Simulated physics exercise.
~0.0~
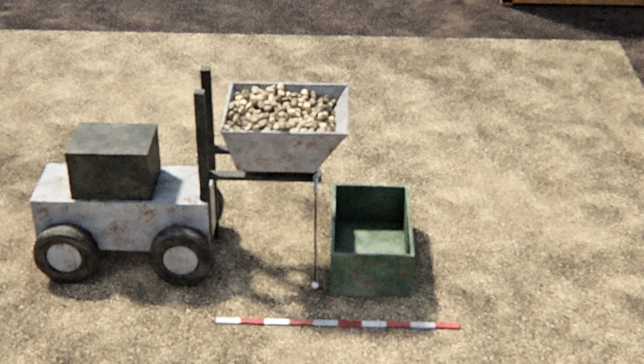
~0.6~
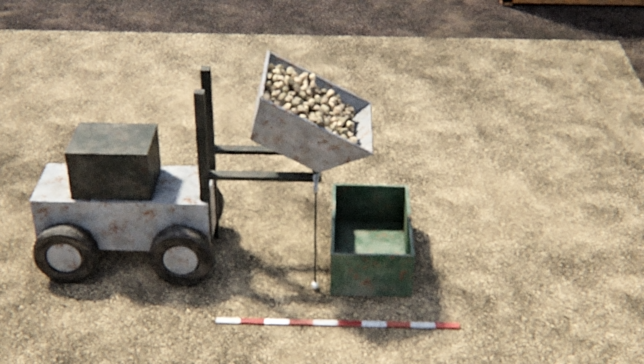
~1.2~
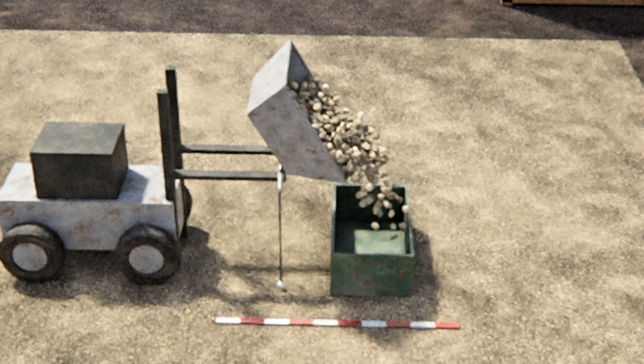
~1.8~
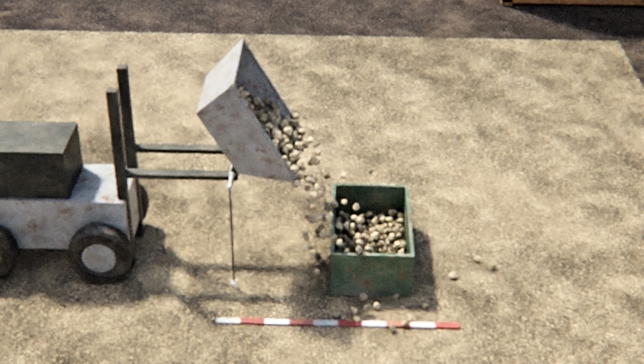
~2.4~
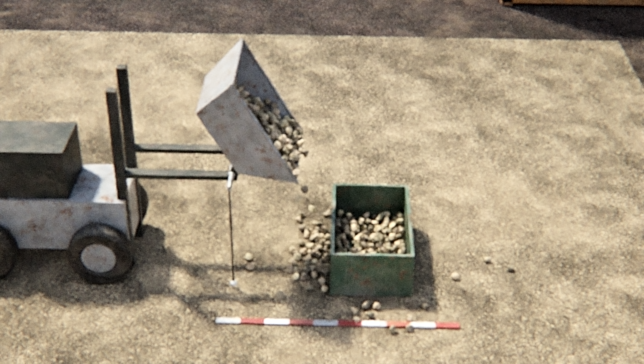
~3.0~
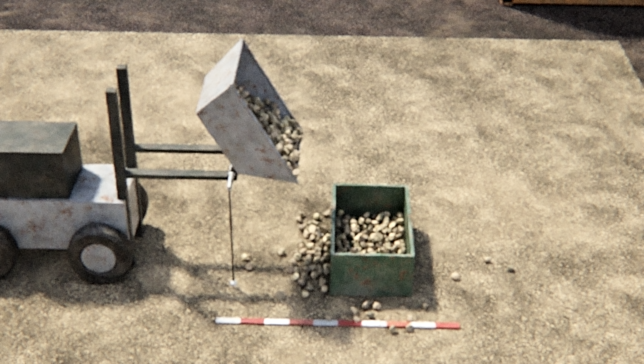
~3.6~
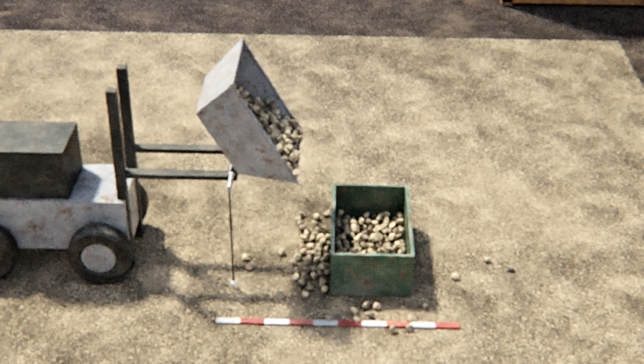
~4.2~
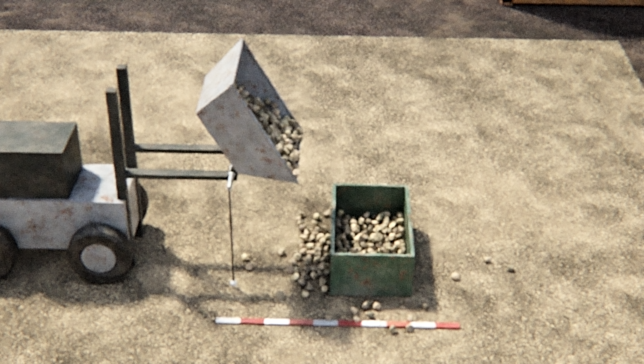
A forklift tips its skip and backs left, dropping stones into and beside a green bin.
